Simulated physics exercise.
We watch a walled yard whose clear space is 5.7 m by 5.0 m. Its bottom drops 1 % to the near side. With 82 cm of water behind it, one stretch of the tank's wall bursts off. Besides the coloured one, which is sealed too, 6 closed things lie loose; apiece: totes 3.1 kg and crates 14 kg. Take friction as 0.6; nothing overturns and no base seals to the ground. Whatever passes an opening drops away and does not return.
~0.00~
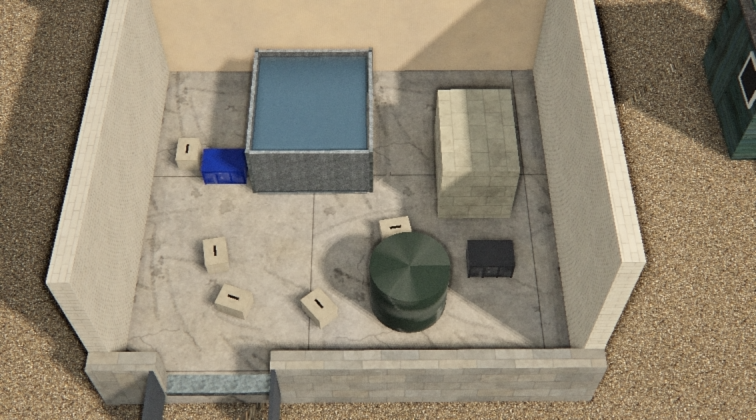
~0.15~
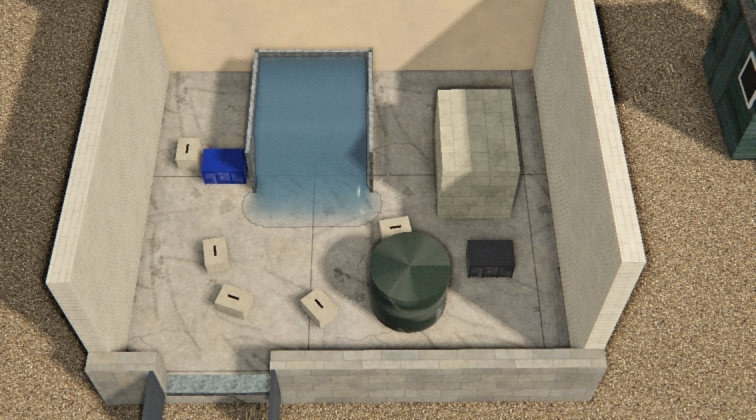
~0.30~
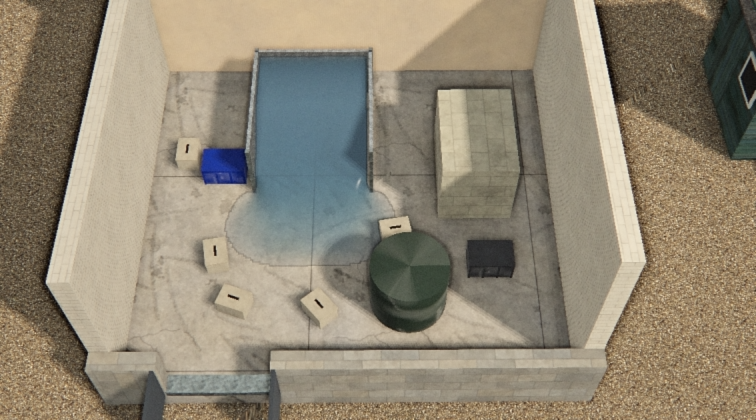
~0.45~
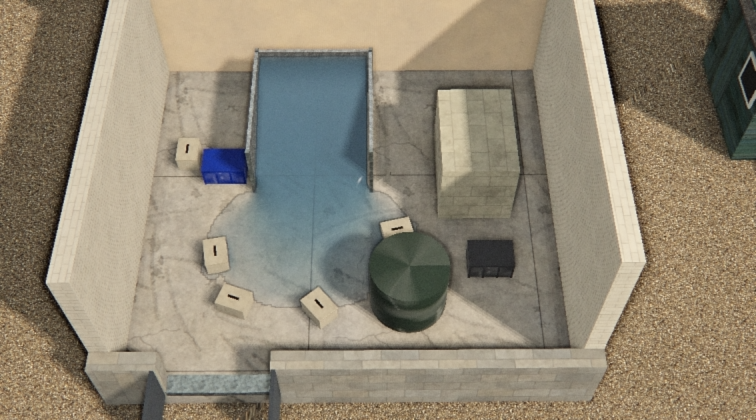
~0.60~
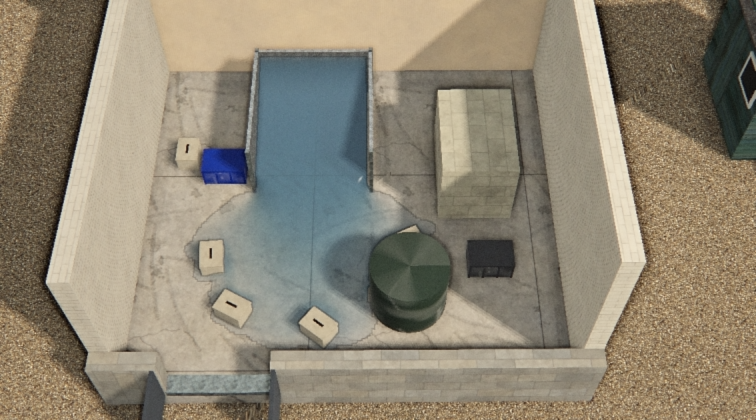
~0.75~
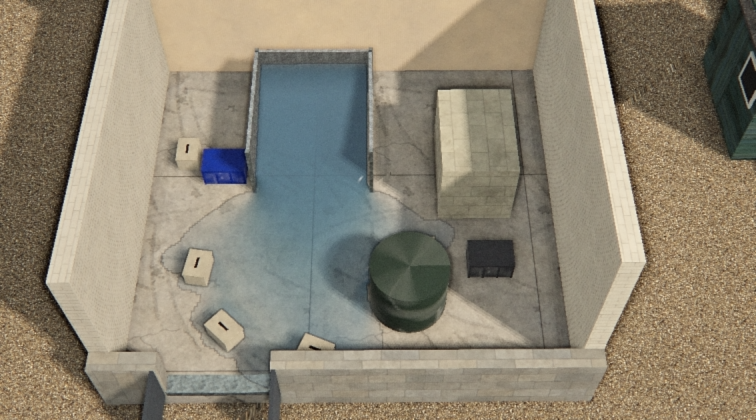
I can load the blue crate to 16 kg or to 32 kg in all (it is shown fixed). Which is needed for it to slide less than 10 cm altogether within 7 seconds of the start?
For it, only the larger load is enough.
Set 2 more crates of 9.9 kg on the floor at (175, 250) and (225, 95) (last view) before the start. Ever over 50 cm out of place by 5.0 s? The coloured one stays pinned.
In that order: Over, short of it.
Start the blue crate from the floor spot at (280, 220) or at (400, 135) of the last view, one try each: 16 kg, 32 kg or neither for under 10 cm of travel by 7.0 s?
In that order: Neither holds; either load holds.
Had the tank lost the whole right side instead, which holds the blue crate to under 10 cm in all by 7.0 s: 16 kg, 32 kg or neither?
In that case only the larger load is enough.
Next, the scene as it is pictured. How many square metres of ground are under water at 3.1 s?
Roughly 18 m2.
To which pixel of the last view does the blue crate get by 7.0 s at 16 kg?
Near (225, 128).
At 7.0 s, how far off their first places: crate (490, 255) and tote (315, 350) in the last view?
In that order: 300 cm, washed out.
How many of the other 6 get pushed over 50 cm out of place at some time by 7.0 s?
I count 6.
After 1.4 s the blue crate would be 0 cm from its start with 16 kg and 0 cm from its start with 32 kg; 0 cm of water round it then.
After 3.1 s the blue crate would be 0 cm from its start with 16 kg and 0 cm from its start with 32 kg; 0 cm of water round it then.
After 4.9 s the blue crate would be 12 cm from its start with 16 kg and 0 cm from its start with 32 kg; 6 cm of water round it then.
After 7.0 s the blue crate would be 57 cm from its start with 16 kg and 0 cm from its start with 32 kg; 3 cm of water round it then.
